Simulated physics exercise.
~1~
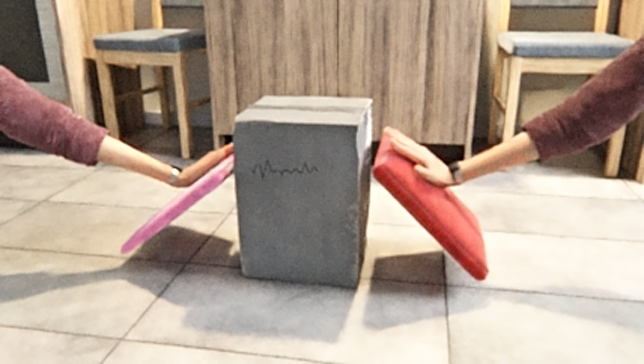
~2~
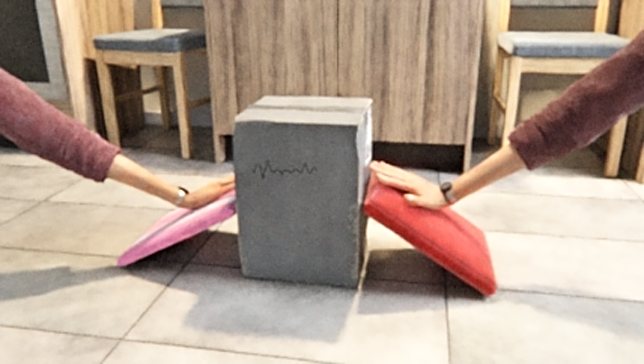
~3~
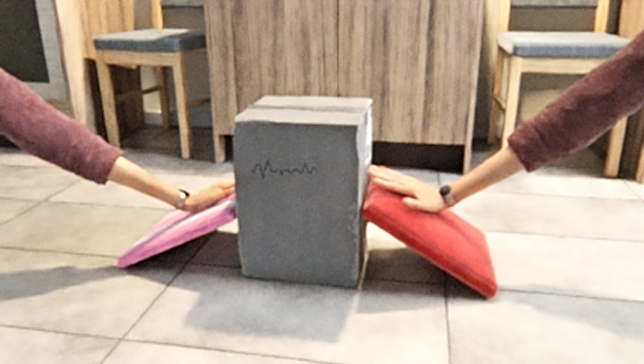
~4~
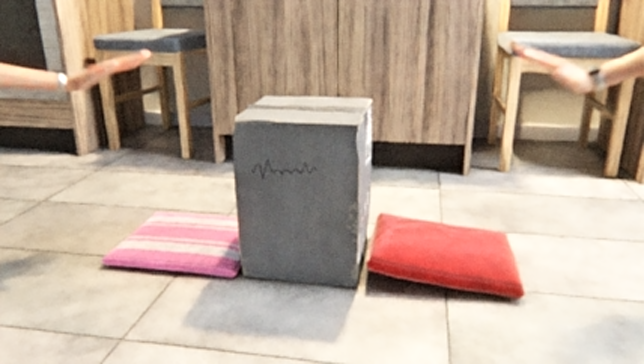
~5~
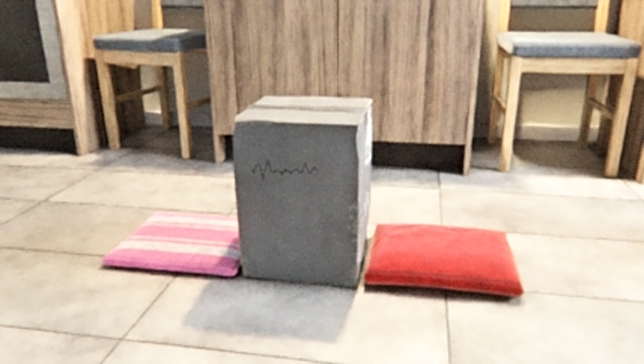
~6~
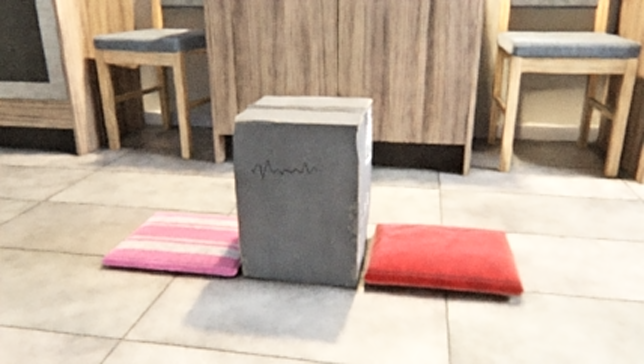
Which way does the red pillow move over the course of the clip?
The red pillow moves down, going from leaning against the right side of the grey box to lying flat on the floor.
